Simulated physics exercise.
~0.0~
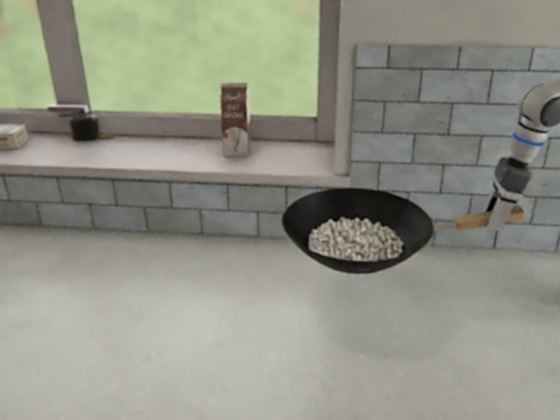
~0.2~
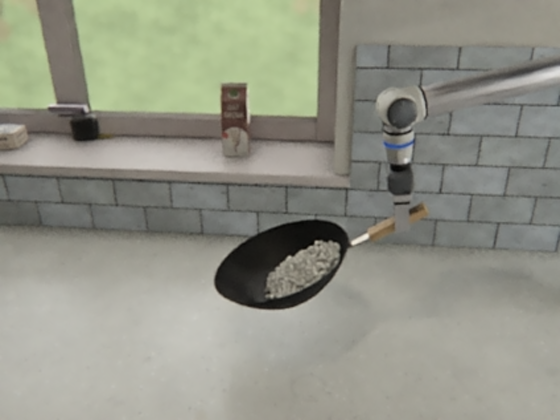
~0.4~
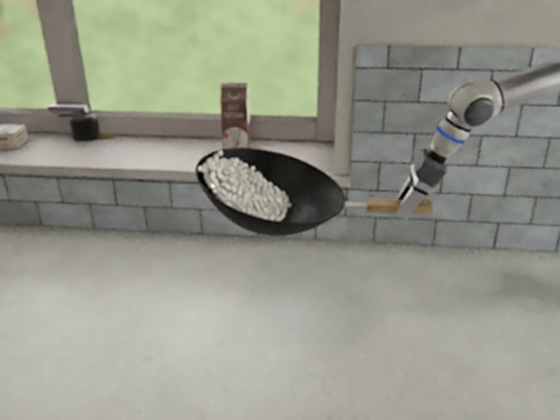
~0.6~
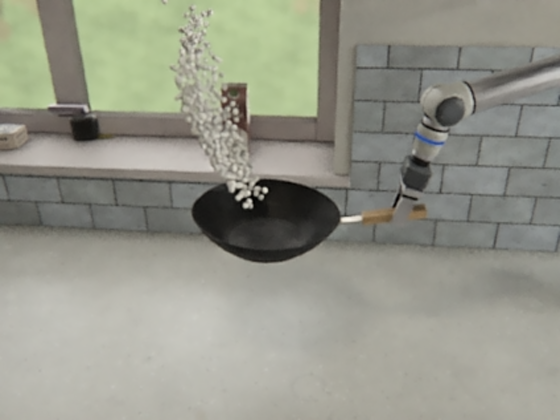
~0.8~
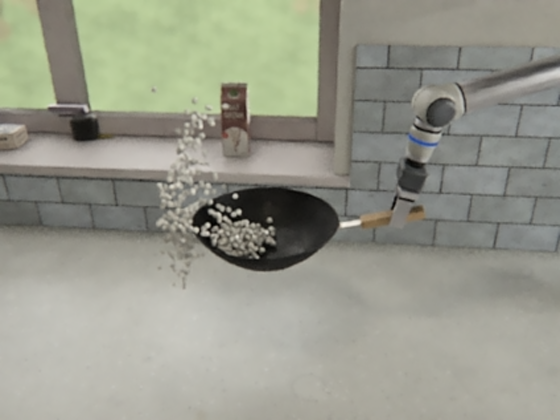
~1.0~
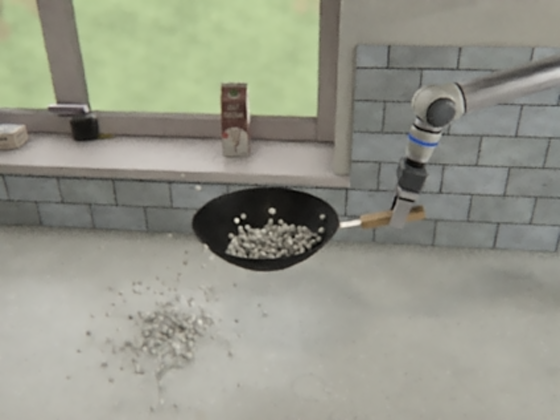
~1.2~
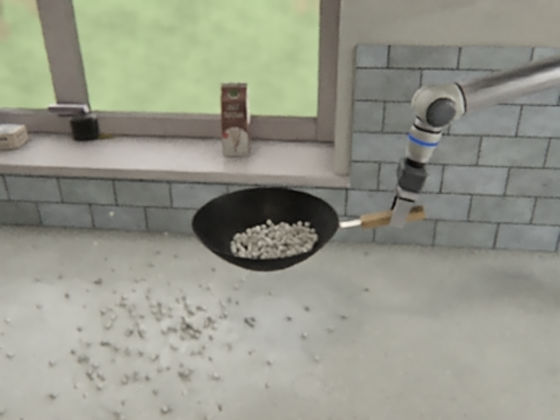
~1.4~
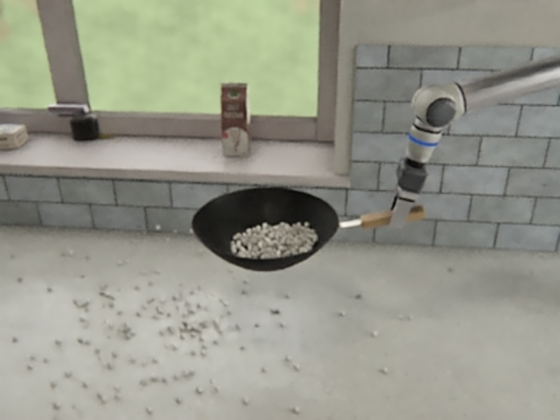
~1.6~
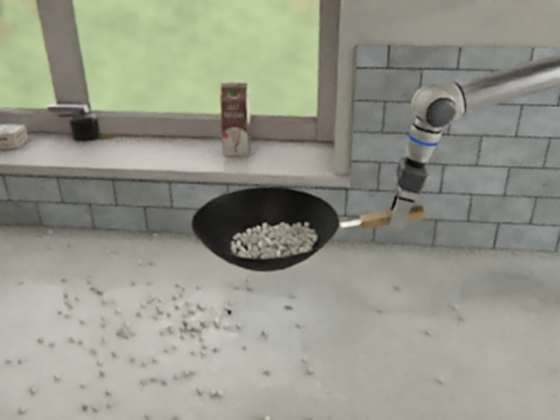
Robot arm swinging a black wok left and tossing pale beads high, catching about half while the rest scatter across the counter.
